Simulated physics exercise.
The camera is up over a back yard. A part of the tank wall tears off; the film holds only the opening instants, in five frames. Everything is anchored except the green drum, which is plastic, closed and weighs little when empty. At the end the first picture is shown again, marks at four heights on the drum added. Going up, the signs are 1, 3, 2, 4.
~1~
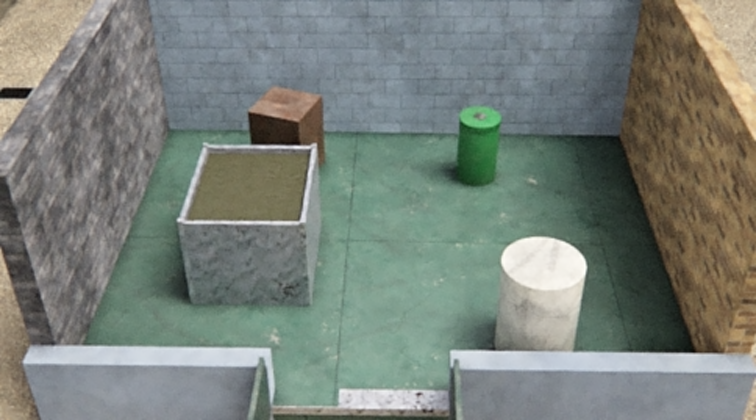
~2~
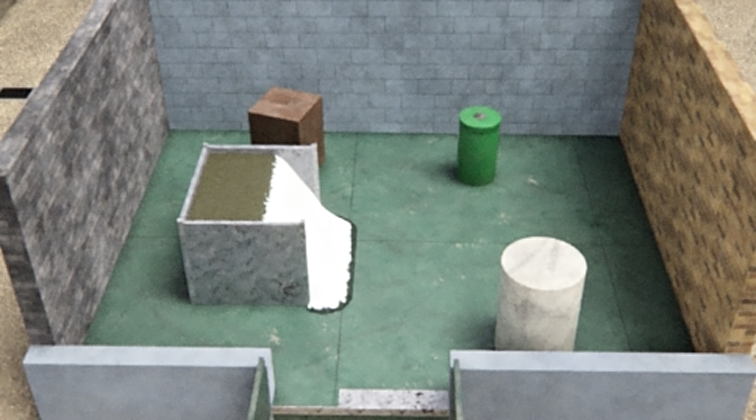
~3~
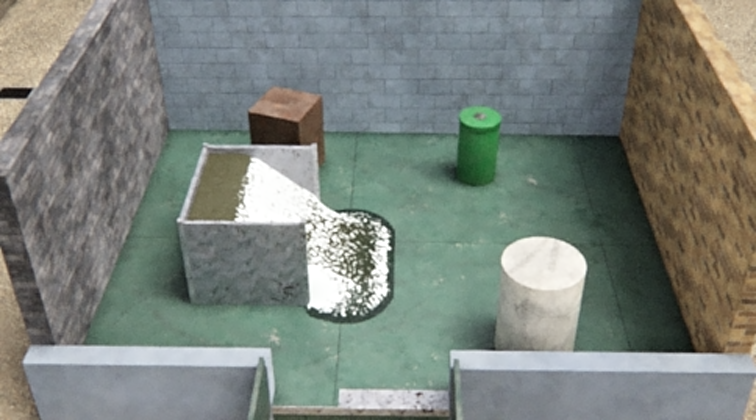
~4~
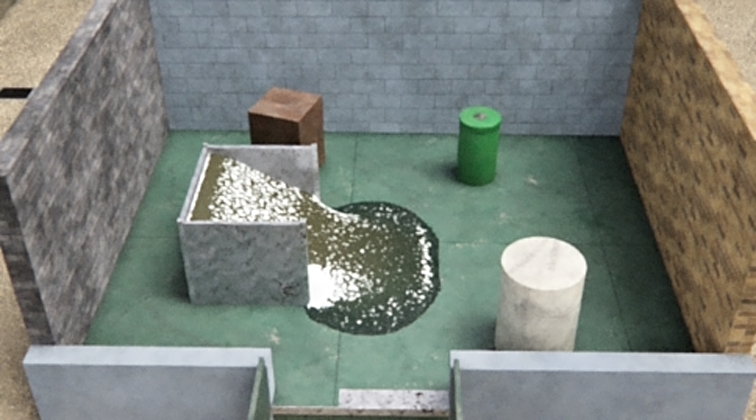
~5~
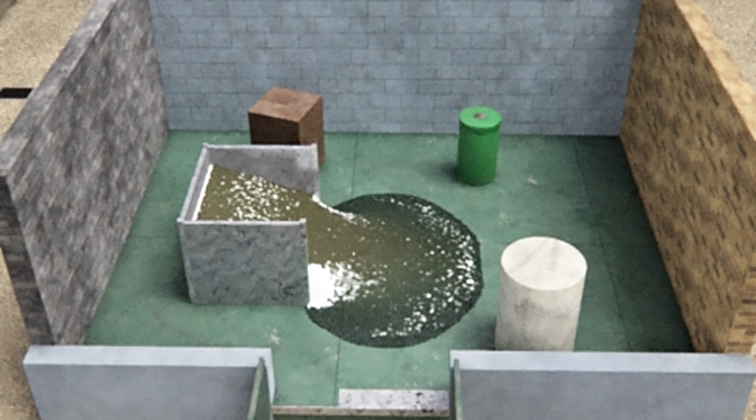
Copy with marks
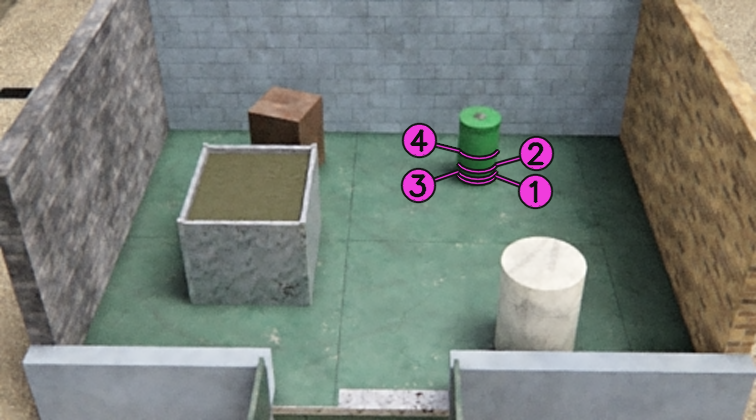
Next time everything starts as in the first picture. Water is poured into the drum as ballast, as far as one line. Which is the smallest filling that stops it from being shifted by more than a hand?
The answer is mark 2.
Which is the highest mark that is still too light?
3.
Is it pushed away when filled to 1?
Yes, it does.
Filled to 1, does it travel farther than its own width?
Yes, clearly.
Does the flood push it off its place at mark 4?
No, not at all.
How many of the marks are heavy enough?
Two of the four.
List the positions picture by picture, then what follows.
Lid of the green drum at (479, 117); tank full, its middle at (252, 188); open gate at (360, 353).
Water covers 3 % of the ground and is seen nearest the drum at (349, 228).
Water covers 6 % of the ground and is seen nearest the drum at (372, 216).
Water covers 10 % of the ground and is seen nearest the drum at (398, 210).
Lid of the green drum at (479, 117); water covers 15 % of the ground and is seen nearest the drum at (440, 211).
On the marked copy, 1 at (477, 183); 2 at (478, 171); 3 at (477, 179); 4 at (479, 158); from the bottom up 1, 3, 2, 4.
If 1 is chosen, it is pushed about 3 times its own width away.
If 2 is chosen, it shifts by a finger or two and stays.
If 3 is chosen, it is pushed about its own width away.
If 4 is chosen, it does not move.
